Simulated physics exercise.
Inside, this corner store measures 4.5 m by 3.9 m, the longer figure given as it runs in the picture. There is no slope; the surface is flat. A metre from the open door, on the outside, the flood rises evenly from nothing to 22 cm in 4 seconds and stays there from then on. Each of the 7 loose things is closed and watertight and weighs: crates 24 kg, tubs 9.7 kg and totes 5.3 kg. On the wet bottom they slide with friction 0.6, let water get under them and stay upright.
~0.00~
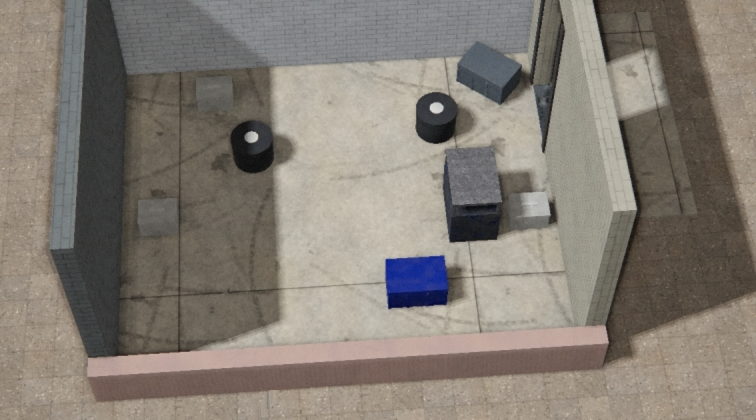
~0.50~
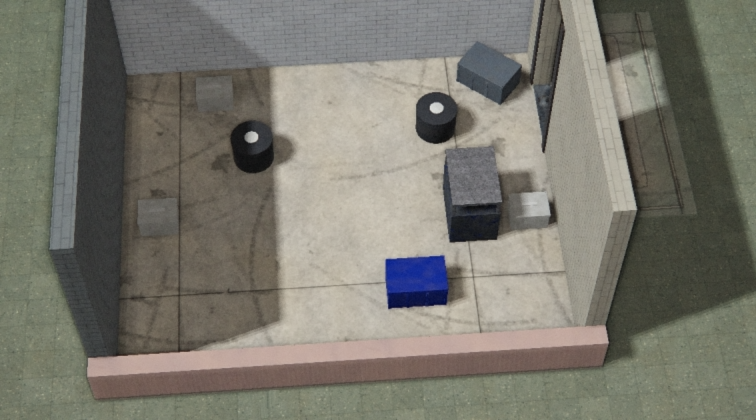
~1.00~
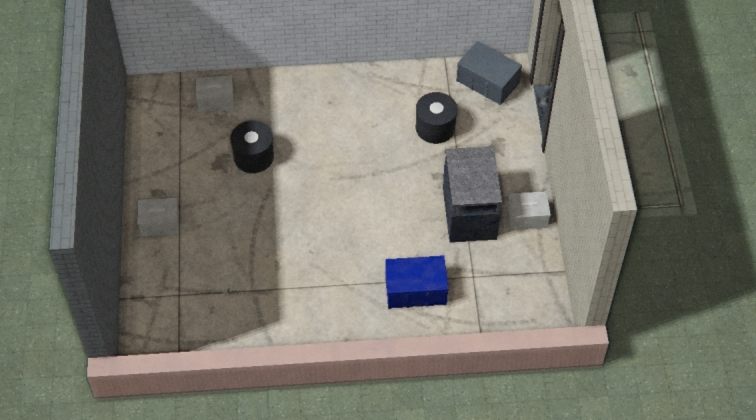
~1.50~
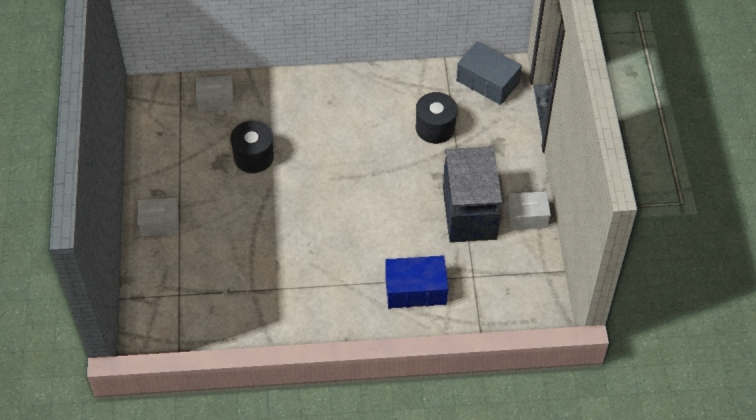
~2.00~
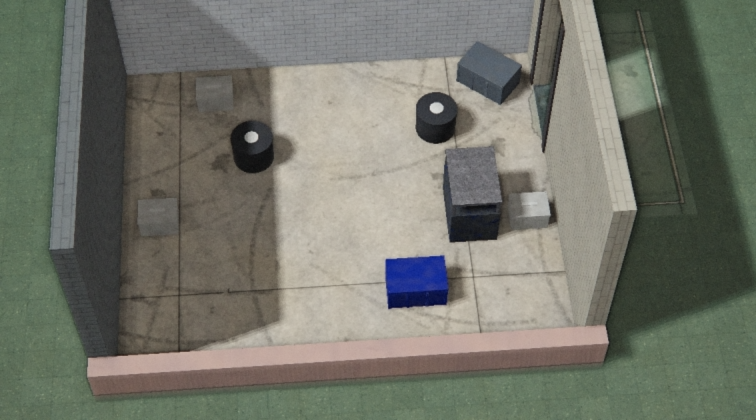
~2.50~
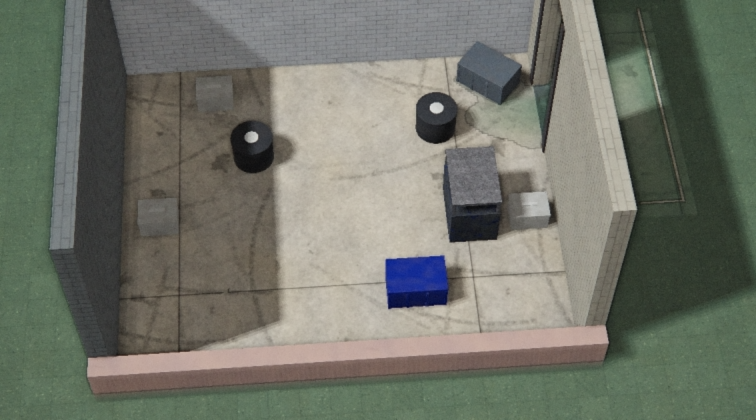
Greenish water spreads over the paved ground outside the walled room, turning it from tan to deepening green. Near the end, a thin, pale sheet of it slips through the doorway at the upper right and onto the floor by the gray box, while the crates and black tubs stay still.
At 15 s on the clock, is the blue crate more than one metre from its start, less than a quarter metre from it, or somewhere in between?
Stays close by.
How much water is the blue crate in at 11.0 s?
Roughly 3 cm deep.
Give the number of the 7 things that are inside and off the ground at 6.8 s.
Tally: 0 of them.
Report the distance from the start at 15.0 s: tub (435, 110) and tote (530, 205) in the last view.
First 300 cm, then 80 cm.
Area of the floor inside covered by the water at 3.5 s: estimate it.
Near 2.0 m2 in all.
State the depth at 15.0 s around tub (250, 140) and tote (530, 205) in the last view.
Depth approx. 11 cm / 7 cm.
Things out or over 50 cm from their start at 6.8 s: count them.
By my tally, 2.
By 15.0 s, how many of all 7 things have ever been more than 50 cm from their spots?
That makes 6.
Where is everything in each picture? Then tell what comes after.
The first picture shows the blue crate at (417, 274), on the bottom; 0.0 m2 under water; 0 of 7 have shifted.
The second picture shows the blue crate at (417, 274) rests on the ground; 0.0 m2 under water; 0 of 7 have shifted.
The third picture shows the blue crate at (417, 274), on the bottom; 0.0 m2 under water; 0 of 7 have shifted.
The fourth picture shows the blue crate at (417, 274), on the bottom; water covers 0.0 m2; 0 of 7 have shifted.
The fifth picture shows the blue crate at (417, 274) rests on the ground; water covers 0.0 m2; 0 of 7 have shifted.
The sixth picture shows the blue crate at (417, 274), on the bottom; 0.4 m2 under water; 0 of 7 have shifted.
After 3.5 s the blue crate is near (417, 274), 0.0 m from its start, aground; 0 afloat.
After 6.8 s the blue crate is near (417, 274), 0.0 m from its start, aground; 0 afloat.
After 11.0 s the blue crate is near (417, 274), 0.0 m from its start, aground; 4 afloat.
After 15.0 s the blue crate is near (417, 274), 0.0 m from its start, aground; 6 afloat.
